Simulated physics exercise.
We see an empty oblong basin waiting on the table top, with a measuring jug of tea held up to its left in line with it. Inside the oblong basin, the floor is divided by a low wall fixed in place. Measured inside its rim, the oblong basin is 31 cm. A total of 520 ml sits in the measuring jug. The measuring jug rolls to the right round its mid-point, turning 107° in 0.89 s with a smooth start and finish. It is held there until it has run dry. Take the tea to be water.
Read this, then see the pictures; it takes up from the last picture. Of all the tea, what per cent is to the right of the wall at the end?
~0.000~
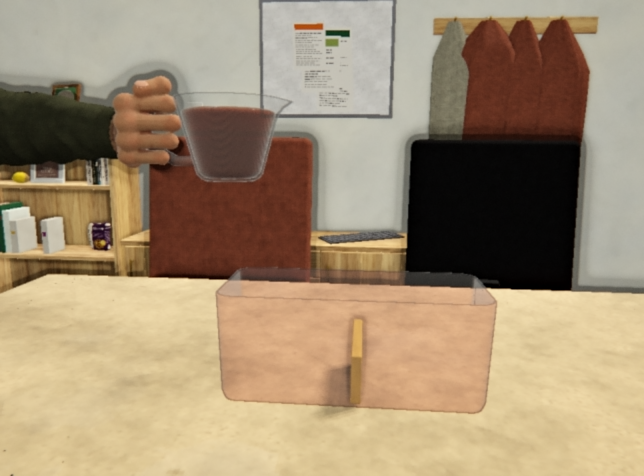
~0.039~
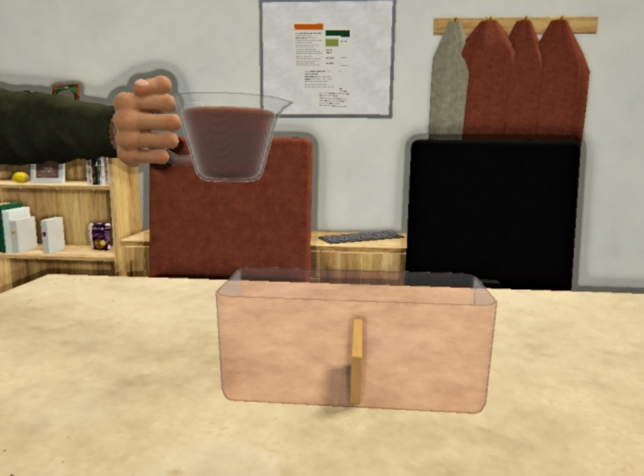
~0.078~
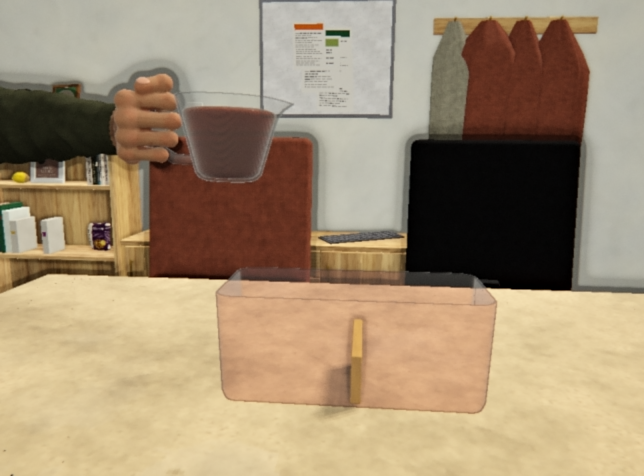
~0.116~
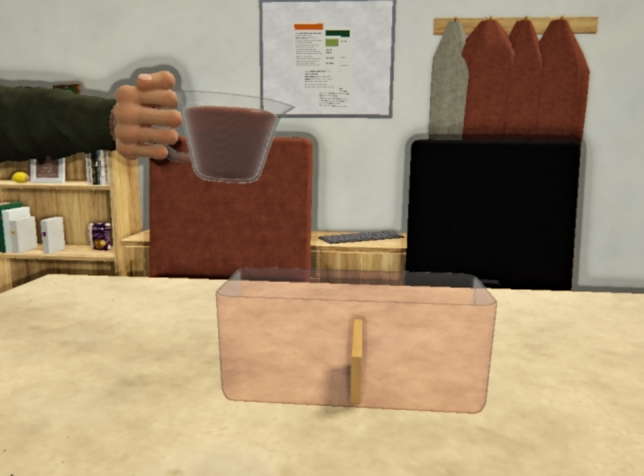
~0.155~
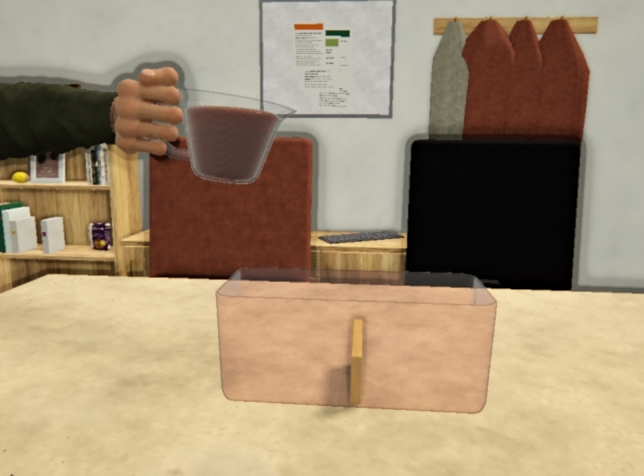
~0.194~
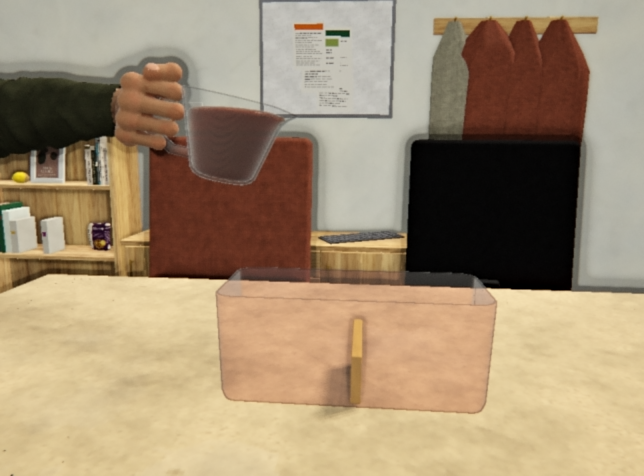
I would say 18 percent.
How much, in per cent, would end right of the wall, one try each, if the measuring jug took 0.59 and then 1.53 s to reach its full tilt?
Respectively 10 and 30 %.
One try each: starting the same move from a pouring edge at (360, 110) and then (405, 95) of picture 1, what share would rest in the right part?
Roughly 90 per cent the first time and 75 per cent the second.
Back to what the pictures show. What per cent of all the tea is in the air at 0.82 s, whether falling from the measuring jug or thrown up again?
Estimate: About 14 in a hundred.
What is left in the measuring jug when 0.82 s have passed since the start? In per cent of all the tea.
Share remaining: Approx. 4 %.
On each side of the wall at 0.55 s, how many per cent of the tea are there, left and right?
Left side near 8, right side near 3.
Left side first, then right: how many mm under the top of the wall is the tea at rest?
For the left, around 36 mm; for the right, around 54 mm.
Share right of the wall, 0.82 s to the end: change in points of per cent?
It goes up by about 2.
Then, 0.55 s in, the tilt is 73° and 55 per cent is still to pour, 8 is left of the wall and 3 right of it.
Then, 0.82 s in, the tilt is 105° and 4 per cent is still to pour, 66 is left of the wall and 16 right of it.
Then, 1.09 s in, the tilt is 107° and 0 per cent is still to pour, 79 is left of the wall and 18 right of it.
Then, 1.39 s in, the tilt is 107° and 0 per cent is still to pour, 79 is left of the wall and 18 right of it.
Finally, 79 per cent lies left of the wall, 18 right of it and 3 outside.
